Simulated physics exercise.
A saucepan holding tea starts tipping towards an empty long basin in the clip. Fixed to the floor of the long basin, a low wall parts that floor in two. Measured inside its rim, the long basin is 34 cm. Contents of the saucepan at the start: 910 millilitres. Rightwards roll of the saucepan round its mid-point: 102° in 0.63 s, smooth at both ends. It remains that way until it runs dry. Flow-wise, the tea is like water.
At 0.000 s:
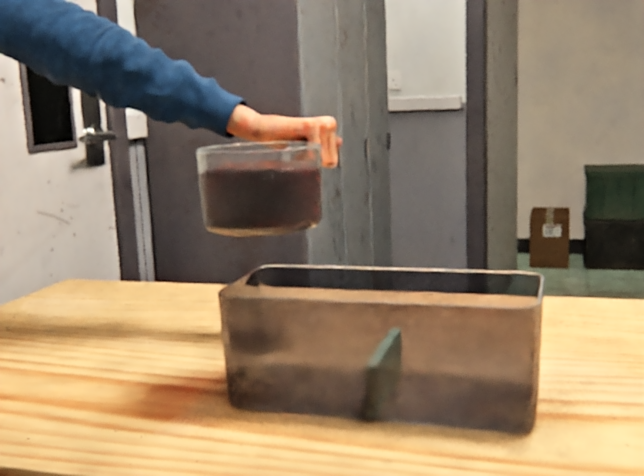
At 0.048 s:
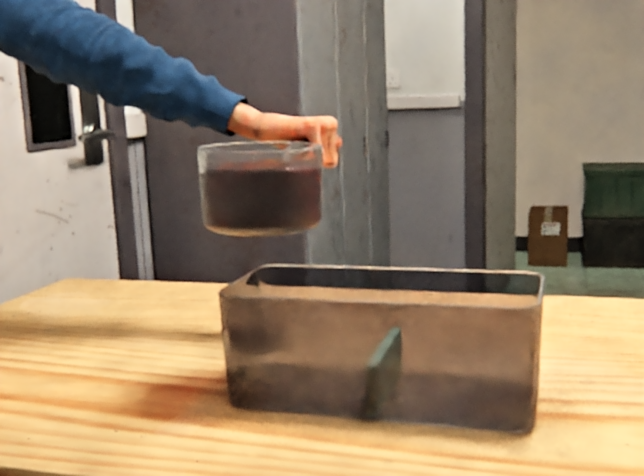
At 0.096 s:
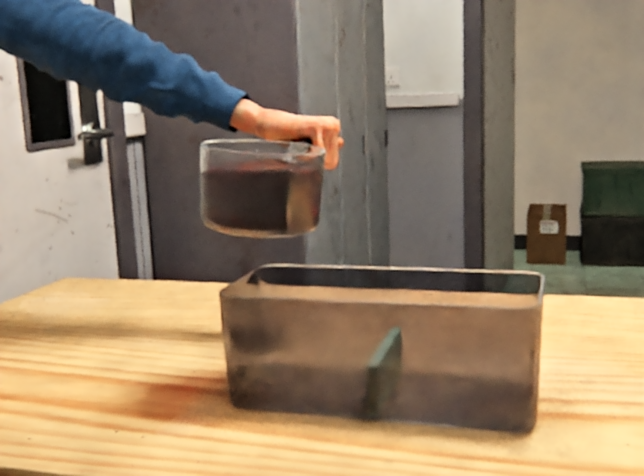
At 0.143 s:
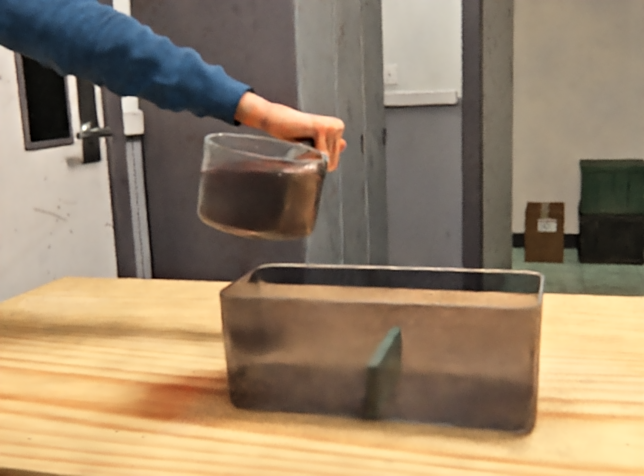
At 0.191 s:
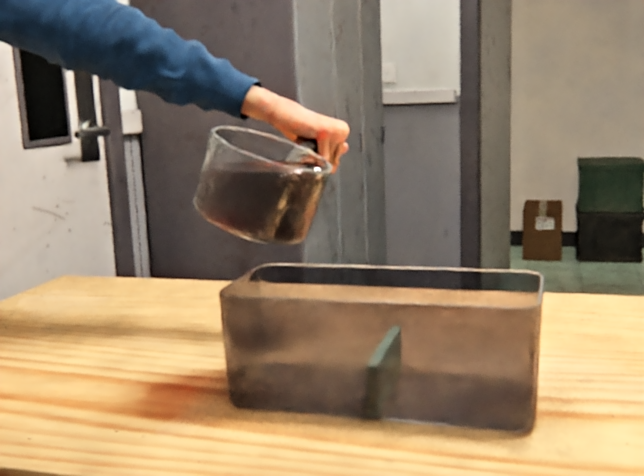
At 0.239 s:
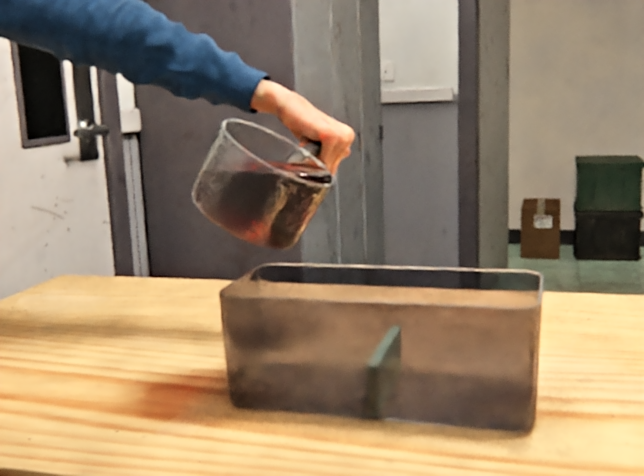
In a room with a wooden table, a hand in a blue sleeve held a clear pot of dark liquid above a long, divided basin, then gradually tilted it rightwards until the liquid reached its rim.
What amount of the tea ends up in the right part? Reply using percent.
28 %.
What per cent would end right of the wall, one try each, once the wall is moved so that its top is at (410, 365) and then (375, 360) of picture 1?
Some 10 in a hundred, then some 50 in a hundred.
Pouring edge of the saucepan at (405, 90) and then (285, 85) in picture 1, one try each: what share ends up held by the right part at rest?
90 and 10 %.
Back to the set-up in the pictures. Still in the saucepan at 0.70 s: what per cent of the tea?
Some 12 per cent.
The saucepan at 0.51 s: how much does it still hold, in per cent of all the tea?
Around 44 percent.
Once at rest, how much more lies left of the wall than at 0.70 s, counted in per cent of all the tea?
Close to 14% of the whole.
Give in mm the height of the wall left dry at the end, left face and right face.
Left about 28 mm, while the right is about 46 mm.
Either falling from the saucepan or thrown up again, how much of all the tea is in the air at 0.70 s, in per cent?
Estimate: About 6 in a hundred.
By 0.51 s the tilt is 93° and 43 per cent is still to pour, 15 is left of the wall and 11 right of it.
By 0.70 s the tilt is 102° and 11 per cent is still to pour, 56 is left of the wall and 27 right of it.
By 0.91 s the tilt is 102° and 2 per cent is still to pour, 66 is left of the wall and 27 right of it.
By 1.13 s the tilt is 102° and 0 per cent is still to pour, 70 is left of the wall and 28 right of it.
At rest 71 per cent lies left of the wall, 28 right of it and 1 outside.
